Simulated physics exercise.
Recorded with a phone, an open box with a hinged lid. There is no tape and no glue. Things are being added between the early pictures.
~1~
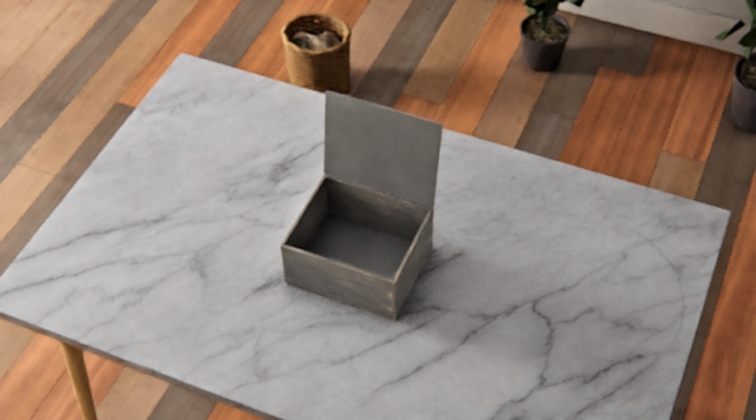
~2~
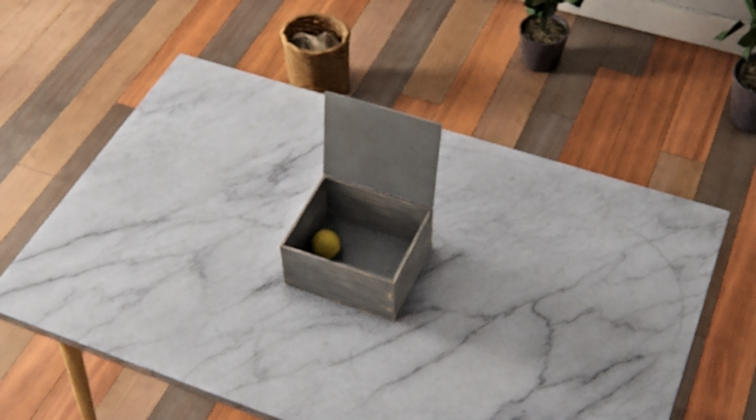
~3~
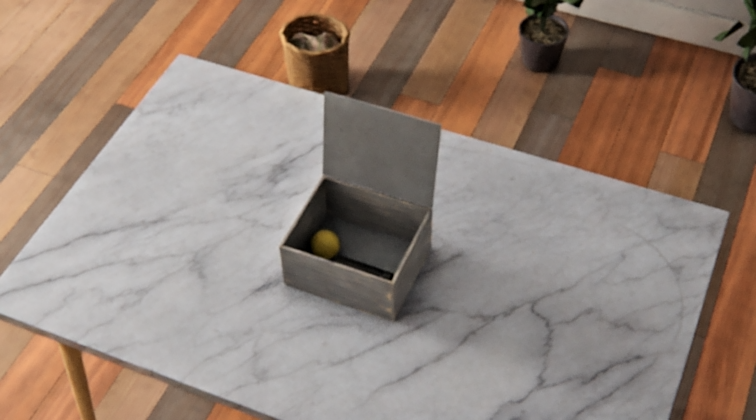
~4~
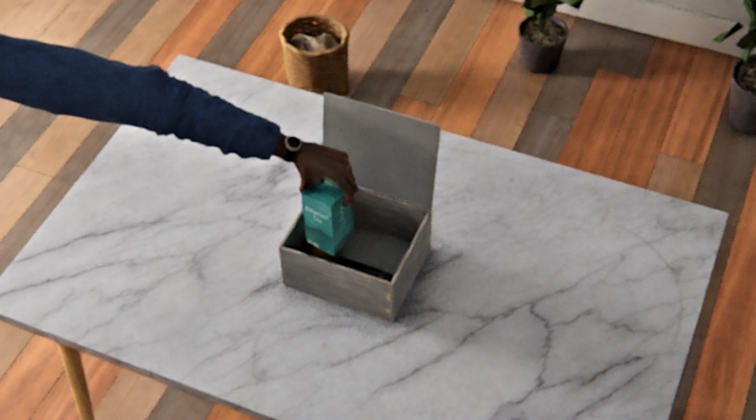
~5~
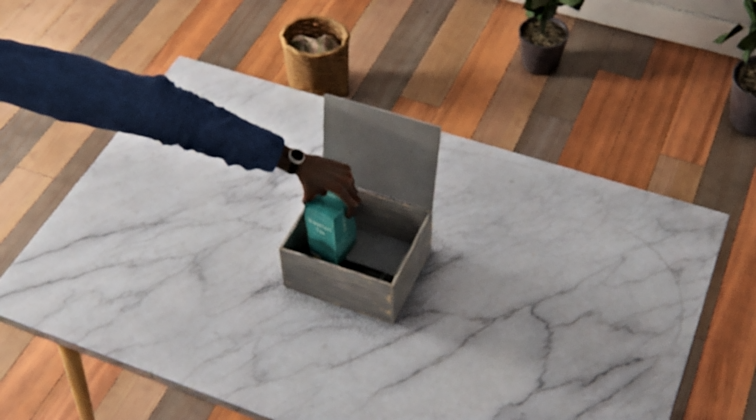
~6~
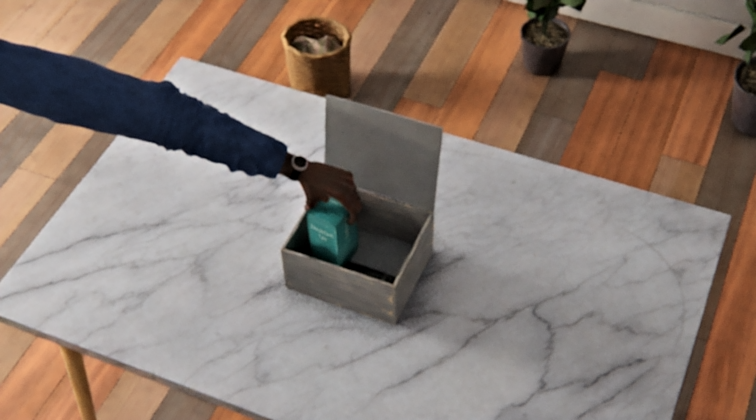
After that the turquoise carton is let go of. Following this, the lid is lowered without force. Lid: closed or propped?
Propped.
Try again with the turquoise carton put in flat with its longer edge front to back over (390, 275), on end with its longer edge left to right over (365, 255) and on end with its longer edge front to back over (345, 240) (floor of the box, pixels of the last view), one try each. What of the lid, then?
In the first case it shuts; in the second case it stays open; in the third case it shuts.
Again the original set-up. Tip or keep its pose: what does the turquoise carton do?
In the end, it winds up askew.
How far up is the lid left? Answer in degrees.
It comes to about 25°.
Then, 0.90 s after the last picture, lid starting down; turquoise carton tipped 34° from how it was near (321, 248); yellow lemon rolled about its own width; black shaker rolled about its own width.
Then, 1.80 s after the last picture, lid 43° above the rim; turquoise carton tipped 33° from how it was near (321, 249); yellow lemon rolled about its own width; black shaker rolled about its own width.
At rest, lid 24° above the rim; moved from the start, yellow lemon and turquoise carton; black shaker in place. Seen from the same camera at the end, turquoise carton near (320, 249).
